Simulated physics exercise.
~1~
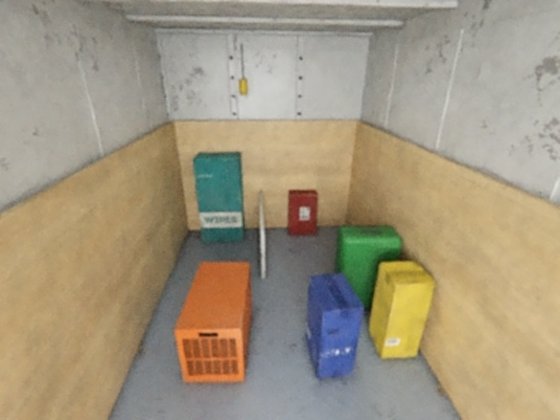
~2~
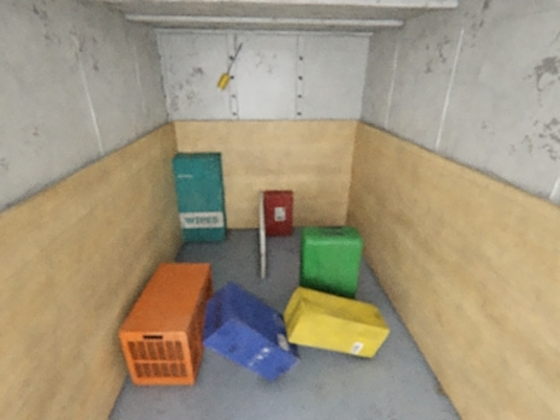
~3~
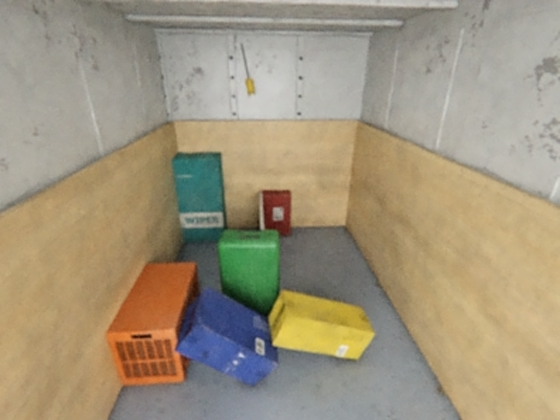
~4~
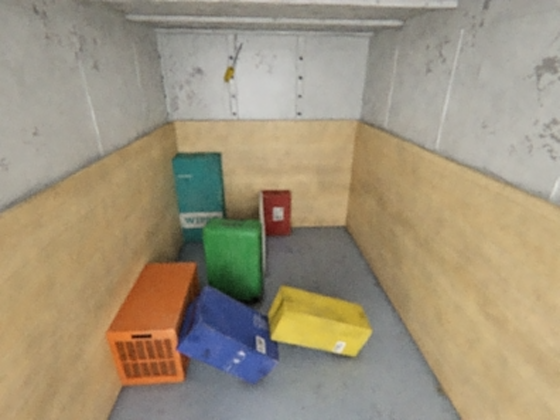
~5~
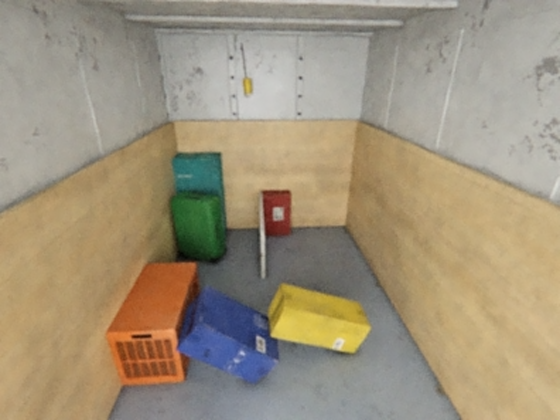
In the wood-lined load bay of a van, a turquoise box, a red box, a green case, a blue box, a yellow box and an orange chest stand around a low board while a lamp hangs at the far wall. The lamp swings as the load shifts left, the yellow box tipping onto its side and the blue box leaning over. The green case continues left, passing in front of the board, then moves deeper into the bay. It ends upright before the turquoise box, with the blue and yellow boxes lying over near the orange chest.
